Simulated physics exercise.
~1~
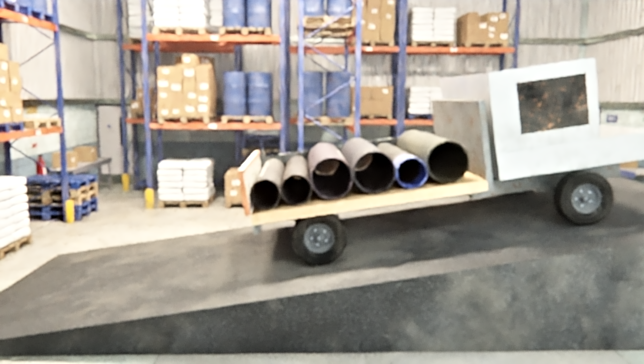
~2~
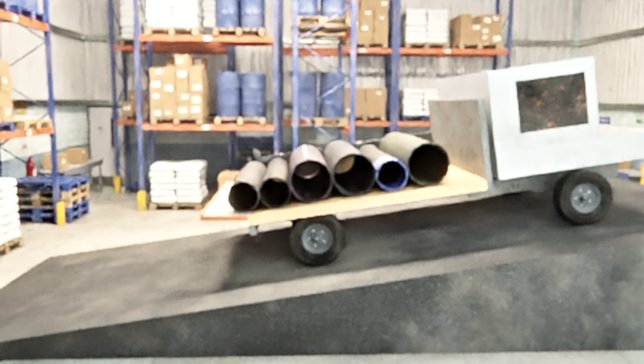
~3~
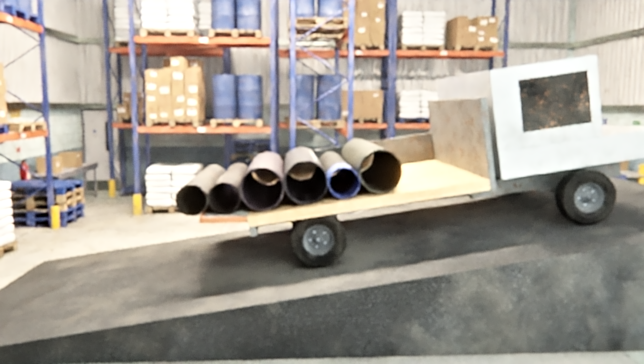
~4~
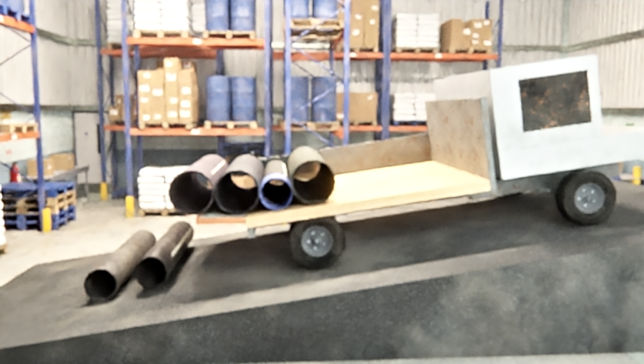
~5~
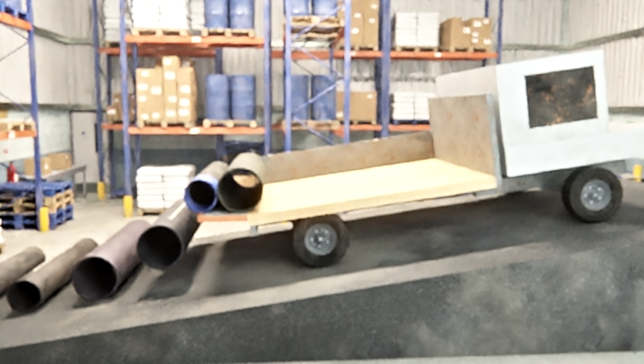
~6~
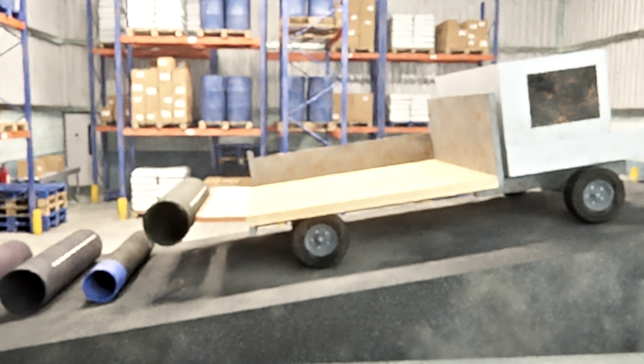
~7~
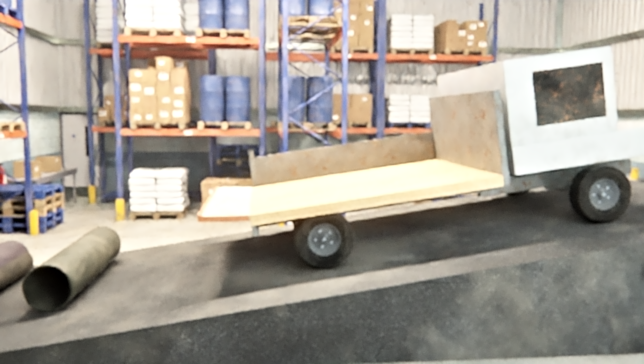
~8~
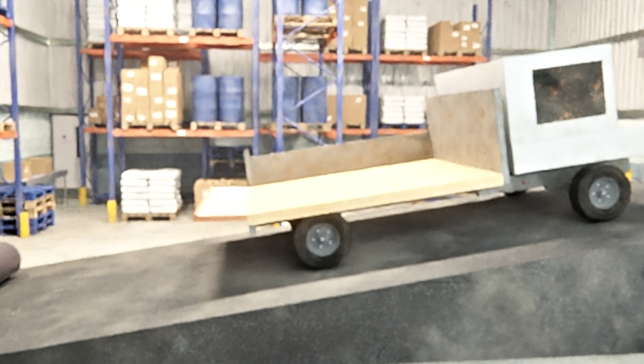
Six pipes, one of them blue, rolled left down the sloping wooden bed of a truck parked on a hill inside a warehouse, dropped one after another off its open tail, and rolled away down the slope, leaving the bed empty.
